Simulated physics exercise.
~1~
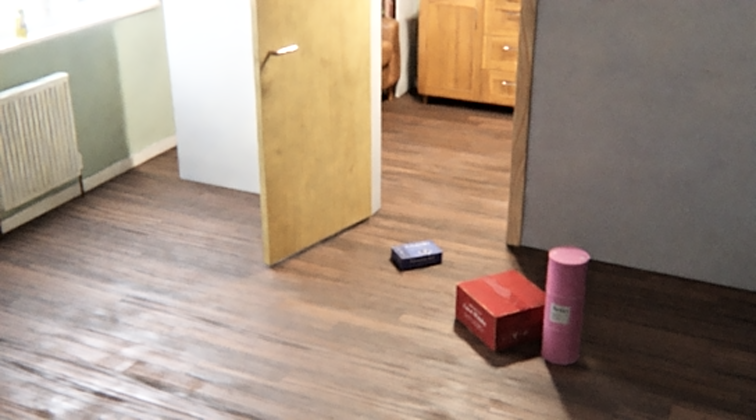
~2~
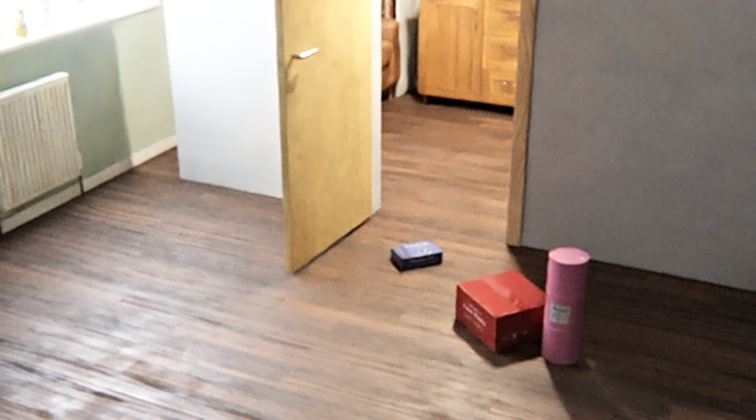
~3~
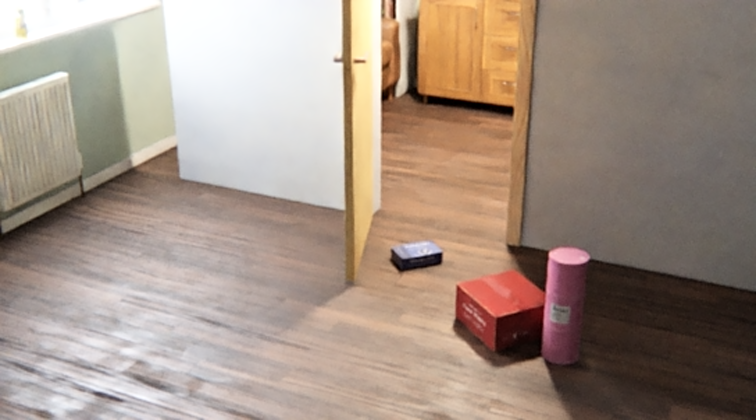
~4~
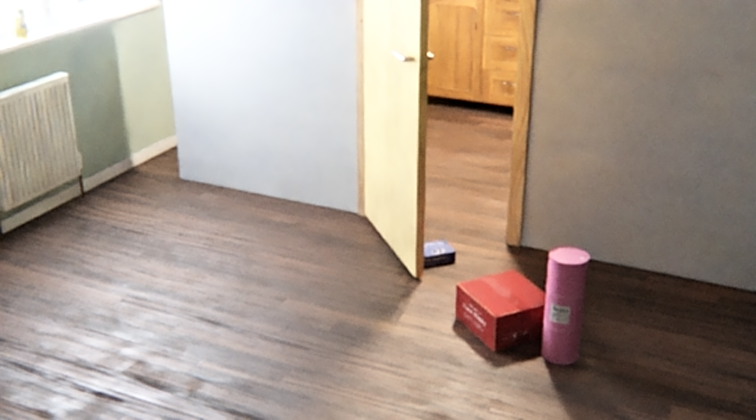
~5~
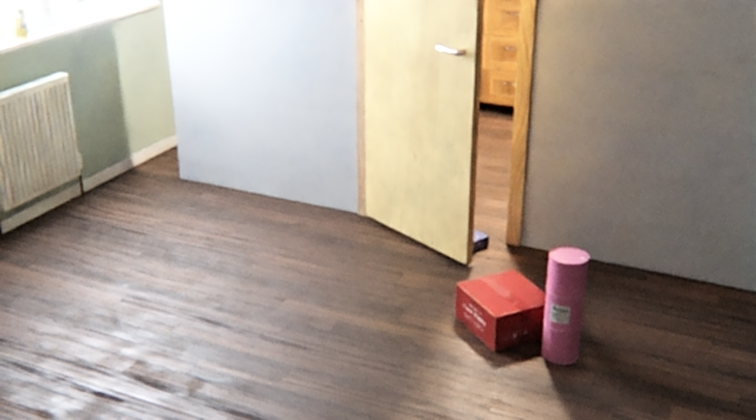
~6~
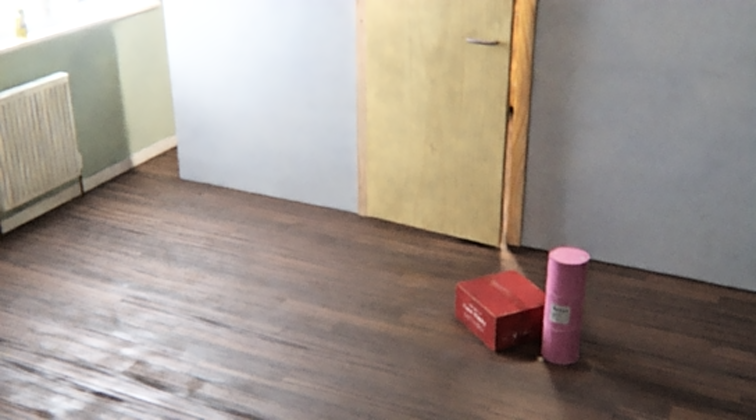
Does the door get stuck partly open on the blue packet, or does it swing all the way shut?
The door swings all the way shut. The blue packet shifts to the right as the door comes round and is out of sight by the end.
